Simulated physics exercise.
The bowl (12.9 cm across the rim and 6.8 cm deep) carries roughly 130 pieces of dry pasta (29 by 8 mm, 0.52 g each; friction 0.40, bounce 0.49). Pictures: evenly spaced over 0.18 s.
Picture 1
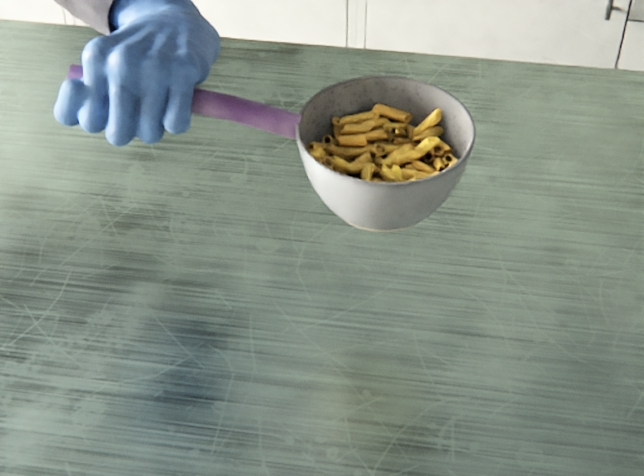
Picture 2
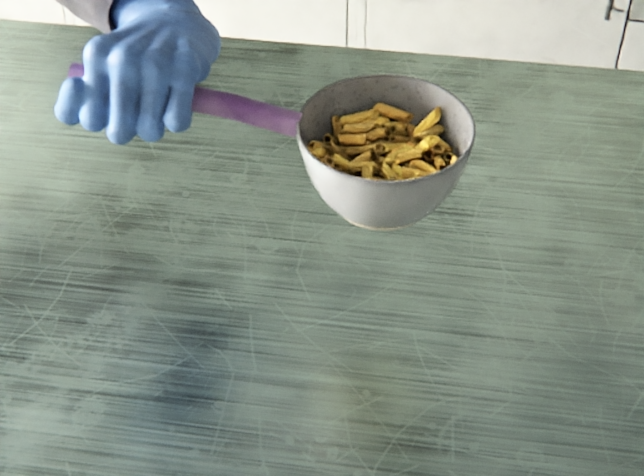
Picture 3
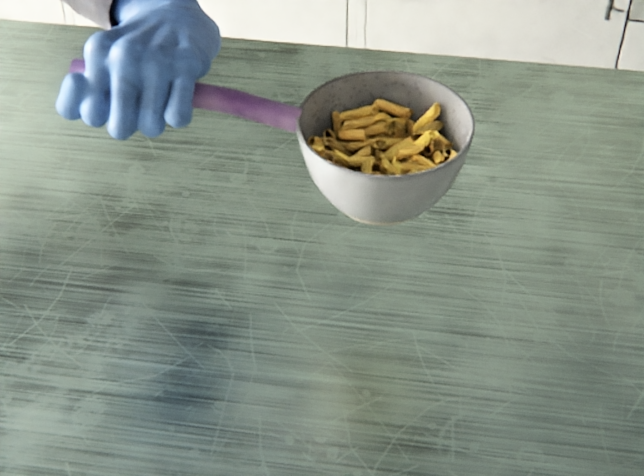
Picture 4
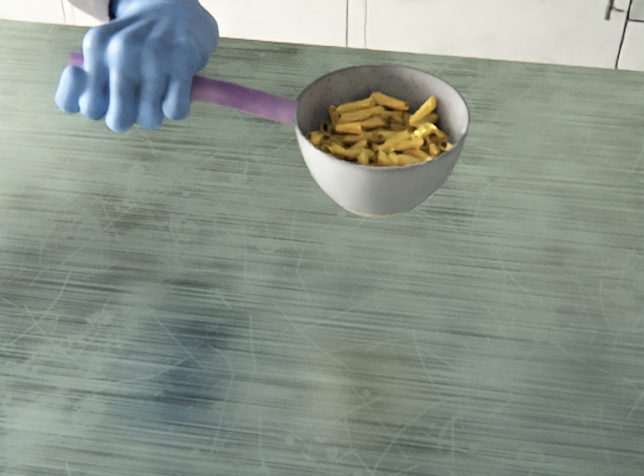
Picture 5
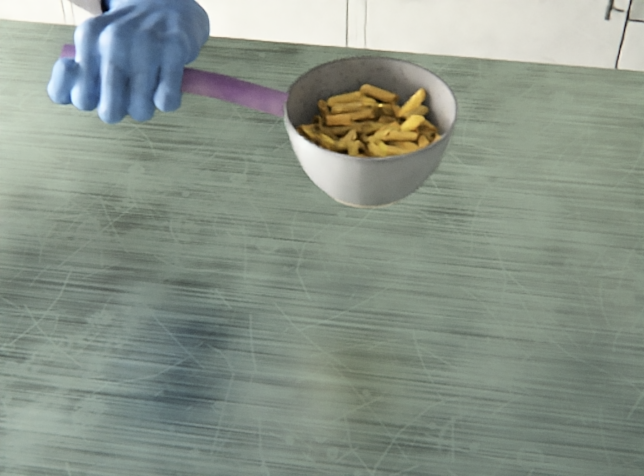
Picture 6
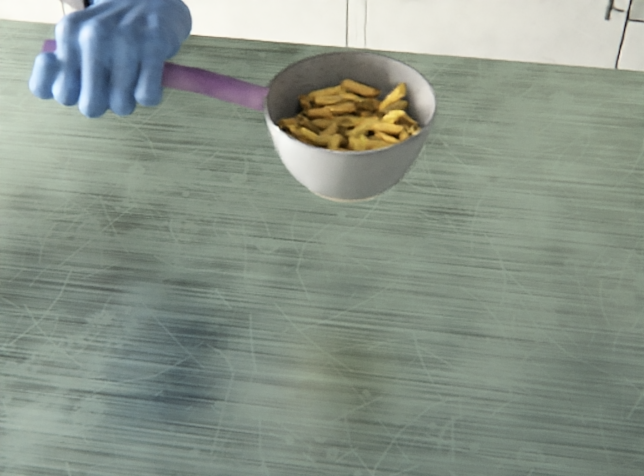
Above a scratched green surface, a blue-gloved hand slowly moves a bowl of pasta back and left.
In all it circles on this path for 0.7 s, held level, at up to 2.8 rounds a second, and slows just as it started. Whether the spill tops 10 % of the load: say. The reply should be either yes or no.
The reply is no.
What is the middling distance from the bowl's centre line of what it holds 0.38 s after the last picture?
Around 3.0 cm.
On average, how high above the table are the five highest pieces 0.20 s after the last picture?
Around 17 cm above the table.
Then, 0.20 s after the last picture, bowl 100 %; middle of the pieces not yet landed near (351, 194).
Then, 0.38 s after the last picture, bowl 100 %; middle of the pieces not yet landed near (339, 144).
Then, 0.53 s after the last picture, bowl 100 %; middle of the pieces not yet landed near (306, 165).
Then, 0.68 s after the last picture, bowl 100 %; middle of the pieces not yet landed near (306, 165).
In the end, bowl 100 %.
